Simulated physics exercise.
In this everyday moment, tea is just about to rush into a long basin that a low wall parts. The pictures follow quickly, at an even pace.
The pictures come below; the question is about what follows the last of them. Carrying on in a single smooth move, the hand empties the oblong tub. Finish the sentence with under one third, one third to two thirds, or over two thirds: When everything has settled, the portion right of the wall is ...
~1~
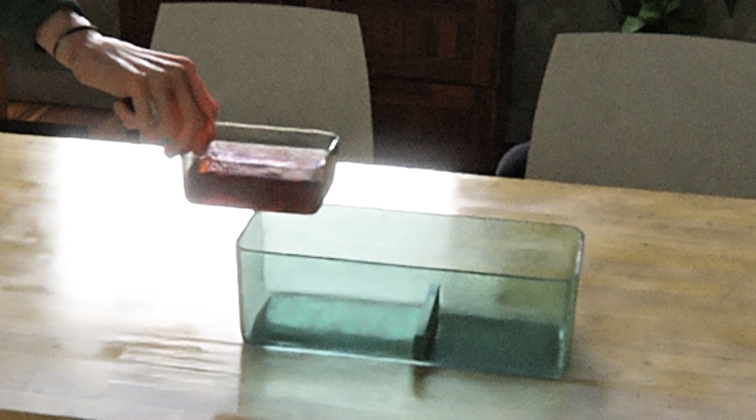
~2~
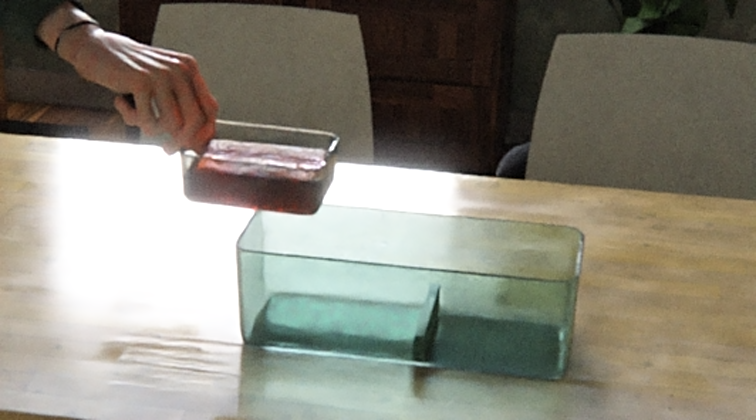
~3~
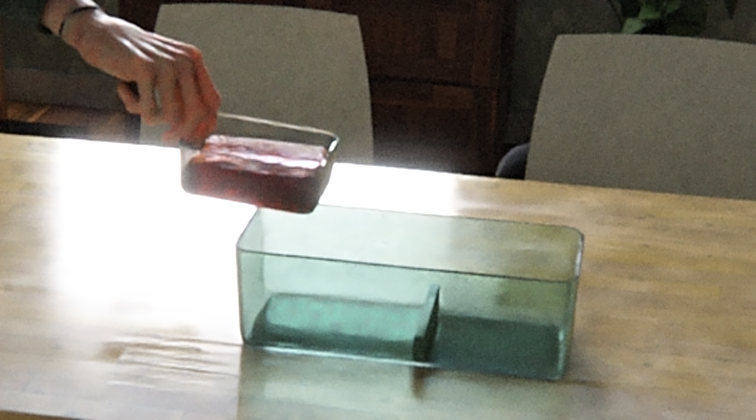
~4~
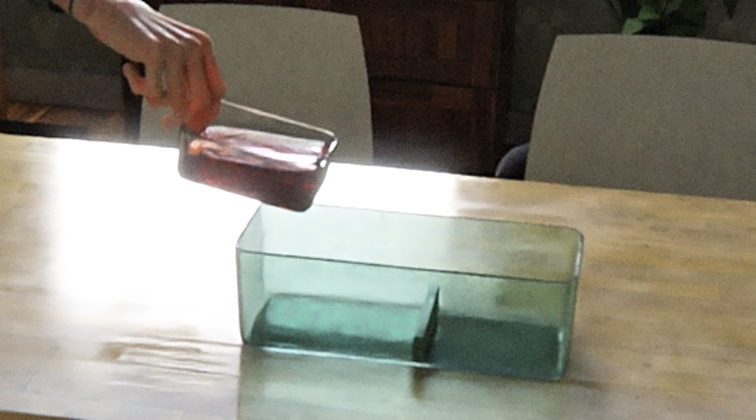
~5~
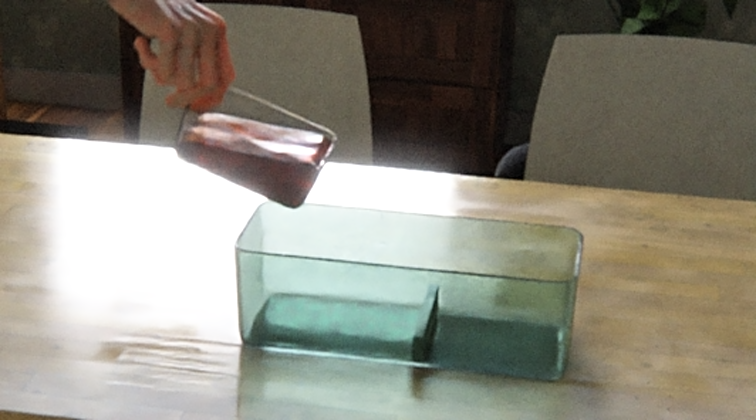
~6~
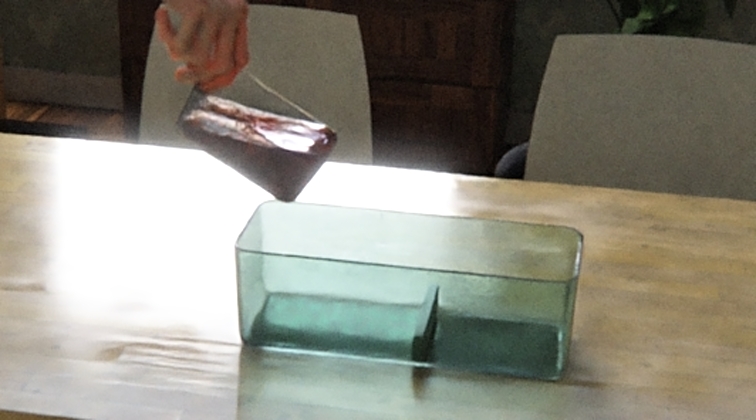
When everything has settled, the portion right of the wall is one third to two thirds.
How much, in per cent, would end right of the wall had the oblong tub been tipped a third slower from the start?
Close to 30 per cent.
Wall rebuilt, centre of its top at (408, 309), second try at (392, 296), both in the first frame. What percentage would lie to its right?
Try 1: Some 65 %; try 2: 80 %.
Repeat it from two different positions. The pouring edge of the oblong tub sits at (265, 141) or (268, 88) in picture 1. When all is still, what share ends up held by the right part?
Roughly 15 per cent, then roughly 15 per cent.
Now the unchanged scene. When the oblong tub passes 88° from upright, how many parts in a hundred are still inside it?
Still holding around 15 %, give or take.
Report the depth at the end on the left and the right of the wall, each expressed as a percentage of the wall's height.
I'd put the left at about 30 and the right at about 40.
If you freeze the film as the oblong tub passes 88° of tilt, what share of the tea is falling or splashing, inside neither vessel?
It works out to about 55 percent.
A moment on, the oblong tub is tipped on its side and 16 per cent is still to pour, 28 is left of the wall and 0 right of it.
Next, the oblong tub is tipped right over and 2 per cent is still to pour, 38 is left of the wall and 51 right of it.
Then the oblong tub is tipped right over and 0 per cent is still to pour, 49 is left of the wall and 46 right of it.
Later the oblong tub is tipped right over and 0 per cent is still to pour, 50 is left of the wall and 45 right of it.
Finally, 50 per cent lies left of the wall, 45 right of it and 5 outside.
